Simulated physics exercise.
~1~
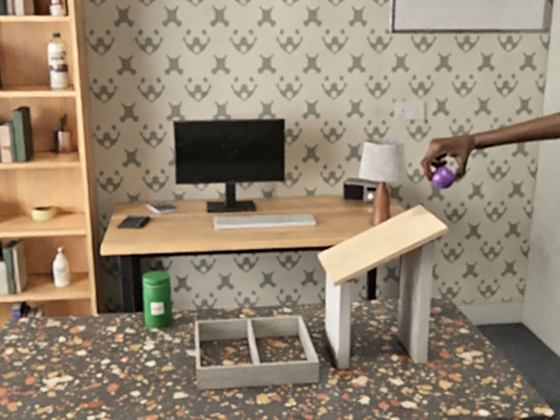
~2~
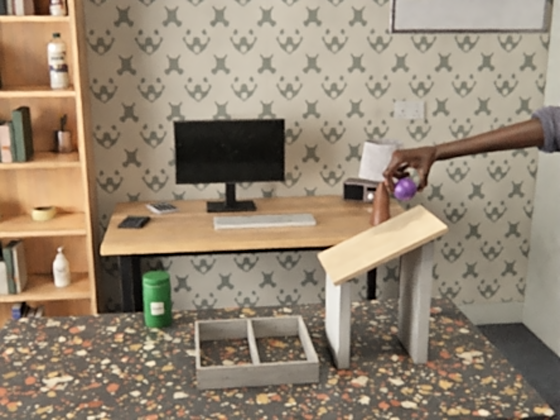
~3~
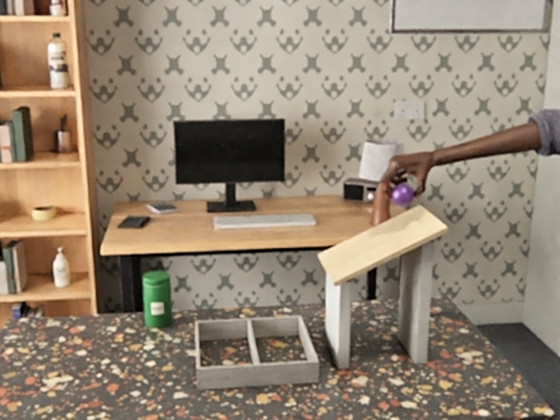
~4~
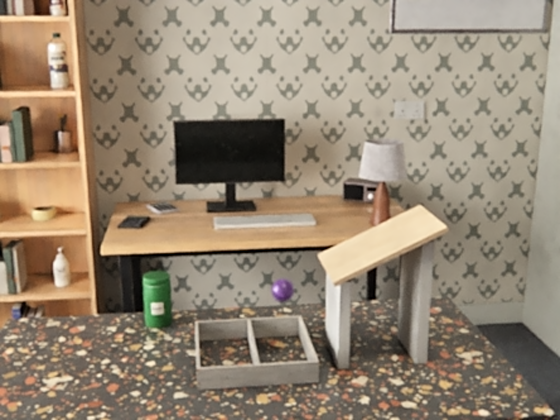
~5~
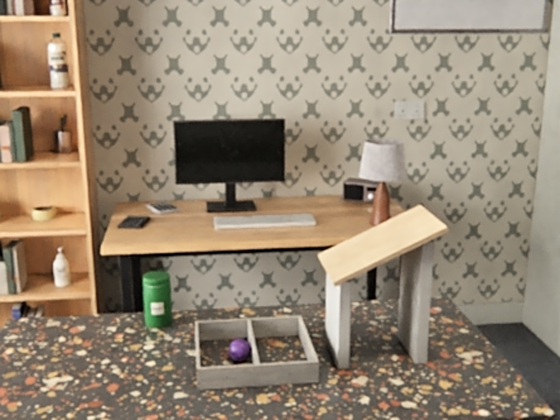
A hand releases a purple ball above a slanted board, and it lands in the tray's left bay.
